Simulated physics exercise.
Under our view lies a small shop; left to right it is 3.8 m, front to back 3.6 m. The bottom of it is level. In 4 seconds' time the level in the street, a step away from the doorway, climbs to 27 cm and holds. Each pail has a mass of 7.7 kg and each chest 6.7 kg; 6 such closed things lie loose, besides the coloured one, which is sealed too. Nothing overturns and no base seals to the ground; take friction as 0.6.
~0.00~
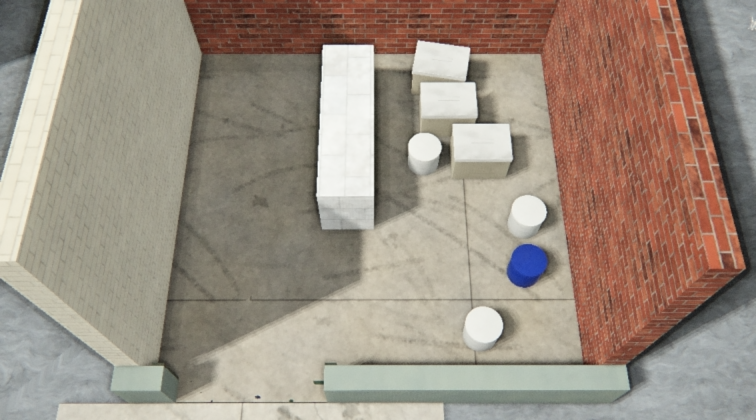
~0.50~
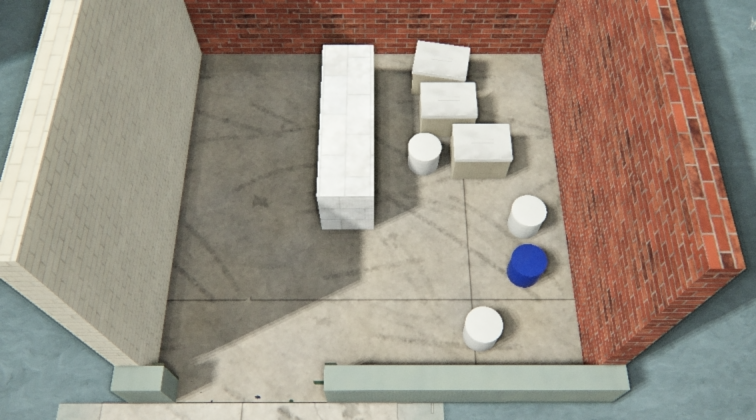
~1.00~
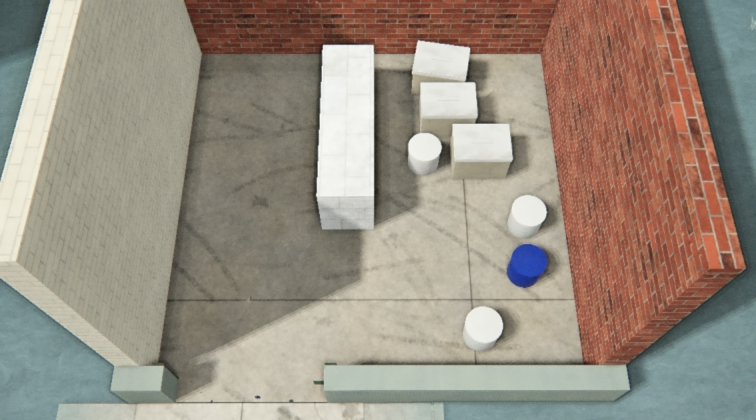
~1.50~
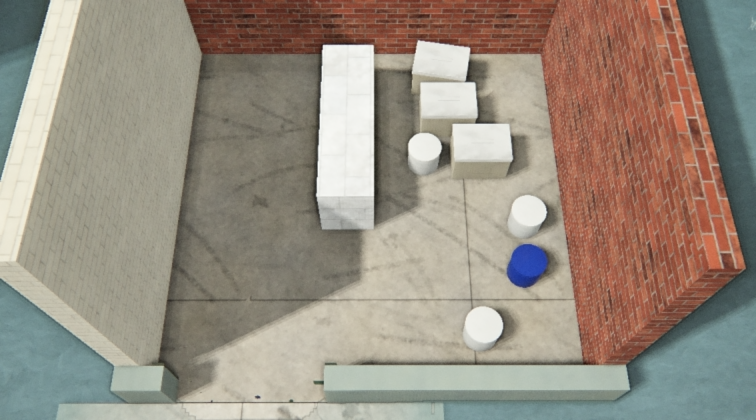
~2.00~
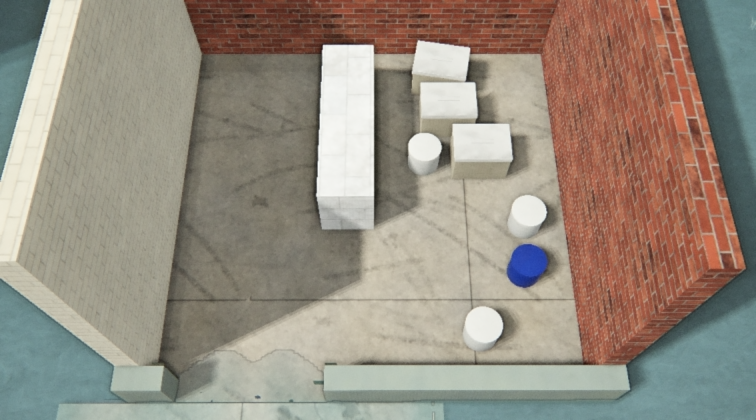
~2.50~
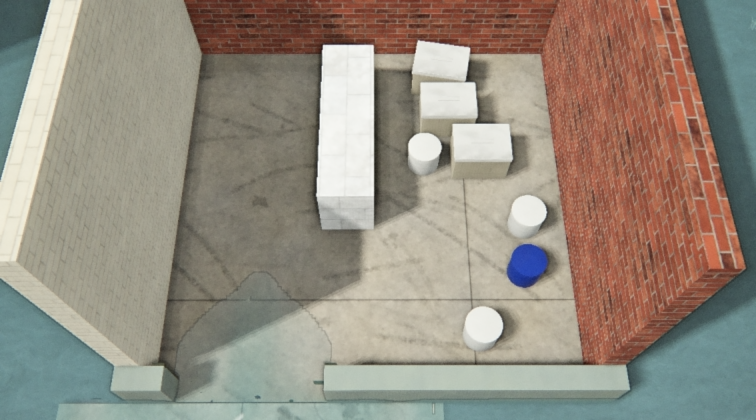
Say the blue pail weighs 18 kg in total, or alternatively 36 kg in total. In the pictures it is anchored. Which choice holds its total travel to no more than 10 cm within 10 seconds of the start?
Both masses succeed.
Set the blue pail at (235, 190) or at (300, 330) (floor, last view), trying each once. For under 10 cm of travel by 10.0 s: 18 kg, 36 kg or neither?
Well, first only the heavy mass succeeds, and next only the heavy mass succeeds.
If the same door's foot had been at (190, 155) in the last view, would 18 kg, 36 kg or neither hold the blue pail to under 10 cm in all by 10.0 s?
In that case the lighter option suffices.
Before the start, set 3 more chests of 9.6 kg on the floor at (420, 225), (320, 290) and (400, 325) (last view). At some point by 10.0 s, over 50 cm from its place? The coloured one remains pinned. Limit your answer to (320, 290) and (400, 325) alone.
The first comes out above the threshold, the second below the threshold.
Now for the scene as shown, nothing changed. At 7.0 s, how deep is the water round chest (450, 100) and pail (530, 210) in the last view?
Around 4 cm and 6 cm.
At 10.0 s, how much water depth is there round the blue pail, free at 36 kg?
Depth: Approx. 11 cm.
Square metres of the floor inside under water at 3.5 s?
Flooded: Near 3.5 m2.
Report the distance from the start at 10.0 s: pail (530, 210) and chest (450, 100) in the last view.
20 cm, 50 cm.
After 3.5 s the blue pail would be 0 cm from its start with 18 kg and 0 cm from its start with 36 kg; 0 cm of water round it then.
After 4.5 s the blue pail would be 0 cm from its start with 18 kg and 0 cm from its start with 36 kg; 0 cm of water round it then.
After 7.0 s the blue pail would be 0 cm from its start with 18 kg and 0 cm from its start with 36 kg; 5 cm of water round it then.
After 10.0 s the blue pail would be 0 cm from its start with 18 kg and 0 cm from its start with 36 kg; 11 cm of water round it then.
